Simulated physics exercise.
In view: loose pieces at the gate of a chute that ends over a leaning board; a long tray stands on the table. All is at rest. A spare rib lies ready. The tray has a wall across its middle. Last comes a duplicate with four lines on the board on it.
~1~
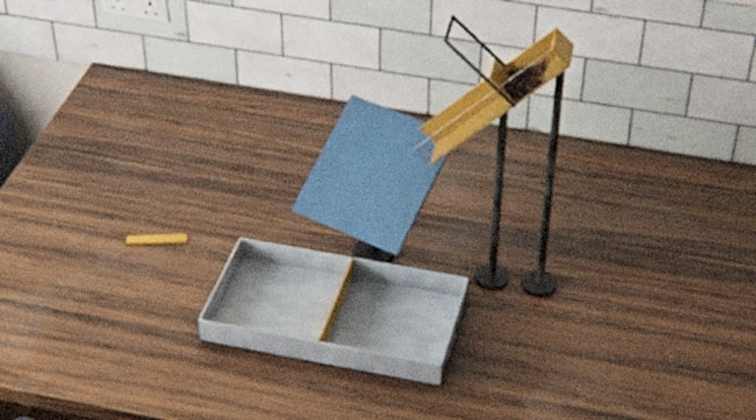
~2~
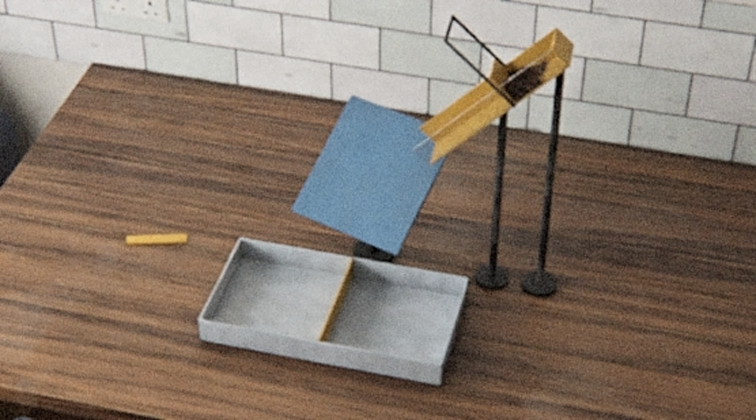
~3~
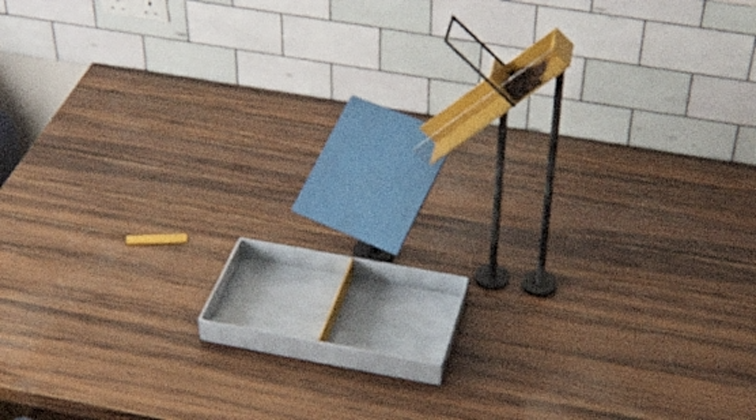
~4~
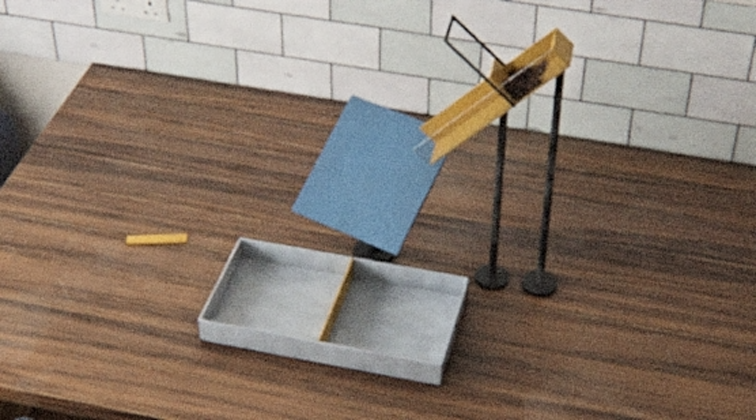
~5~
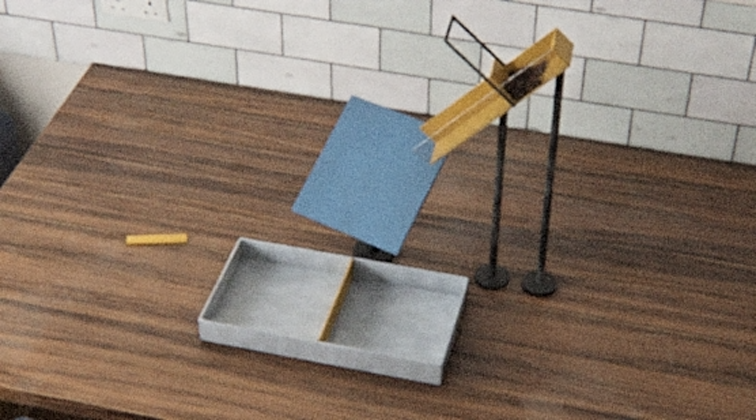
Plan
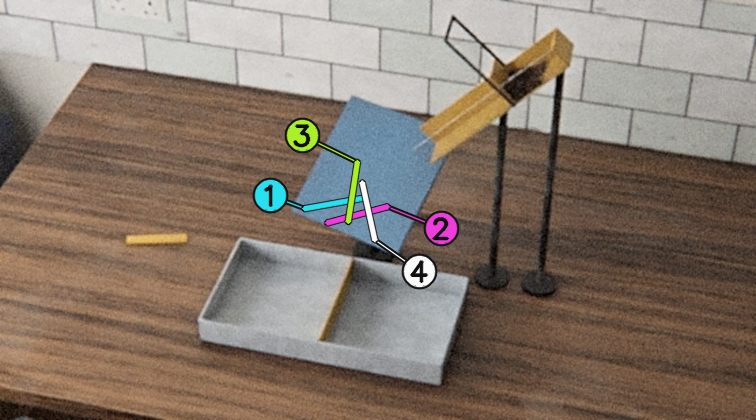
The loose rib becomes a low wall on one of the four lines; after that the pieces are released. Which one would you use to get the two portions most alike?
3 is best.
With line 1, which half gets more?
The left half.
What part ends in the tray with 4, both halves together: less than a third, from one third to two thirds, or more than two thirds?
More than two thirds.
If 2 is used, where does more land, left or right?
Left.
On the marked copy, line 1 from (364, 198) to (304, 208); line 2 from (387, 206) to (327, 222); line 3 from (357, 162) to (348, 221); line 4 from (362, 182) to (374, 239).
With 1, of what is caught, the bulk in the left half, close to a quarter in the right.
With 2, of what is caught, all but a few in the left half, a small share in the right.
With 3, of what is caught, close to two thirds in the left half, close to a third in the right.
With 4, of what is caught, close to a quarter in the left half, the bulk in the right.
